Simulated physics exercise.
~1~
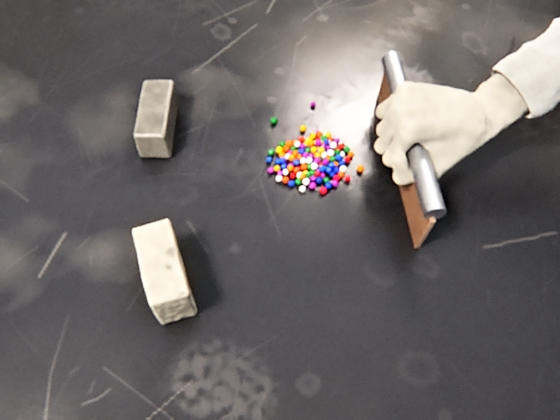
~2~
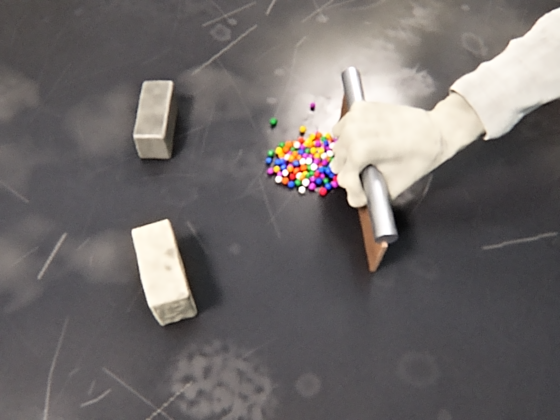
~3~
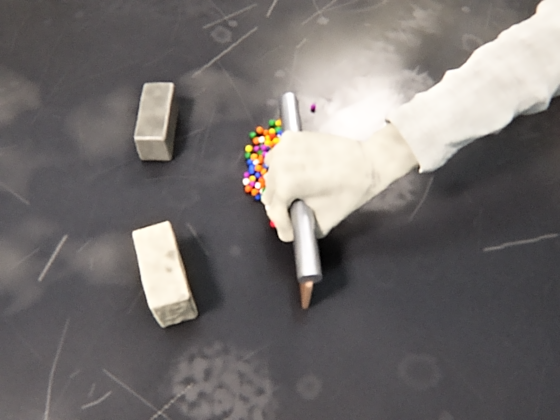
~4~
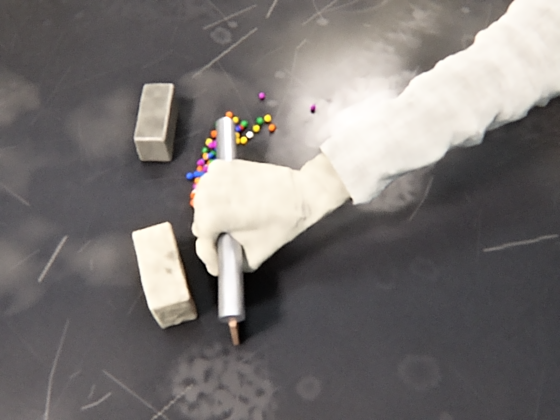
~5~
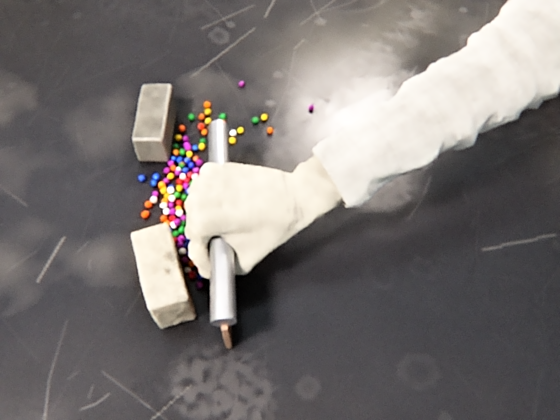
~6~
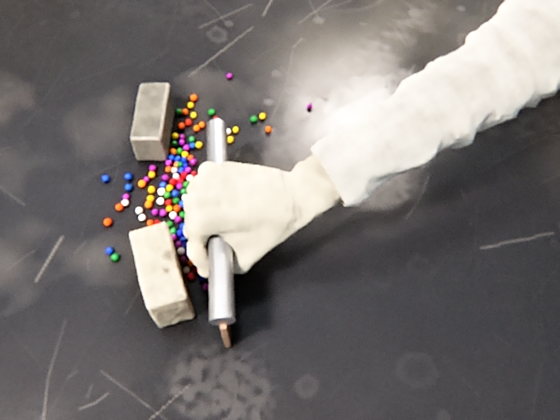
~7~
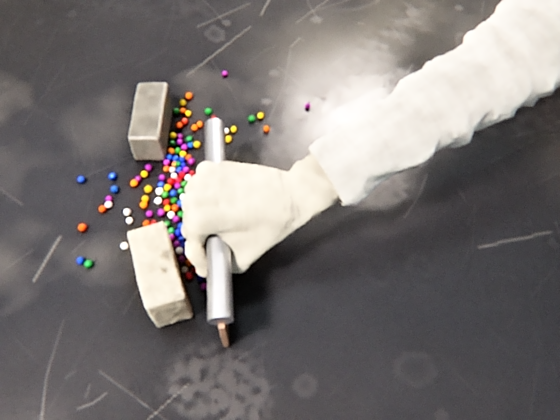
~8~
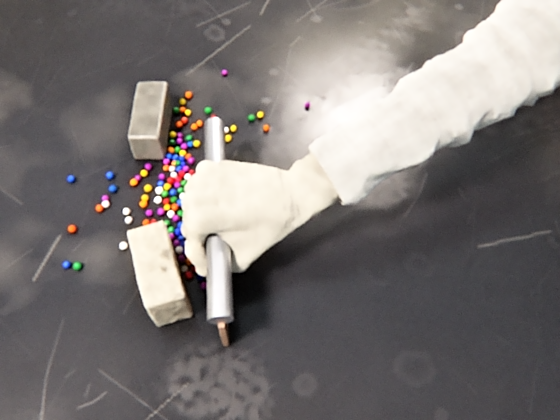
A dark, scratched tabletop is seen from above at an angle, with the view swaying slightly. Two pale blocks stand on the left, one above the other with a gap between them, and a heap of small multicoloured beads lies near the centre. From the right, a hand in a whitish glove and sleeve holds a scraper with a silver bar and a brown blade. It sweeps left and slightly down, pushing the beads towards the blocks, then stops just short of them. Some beads roll through the gap and scatter beyond, while most stay crowded between scraper and blocks, with a few stragglers behind.
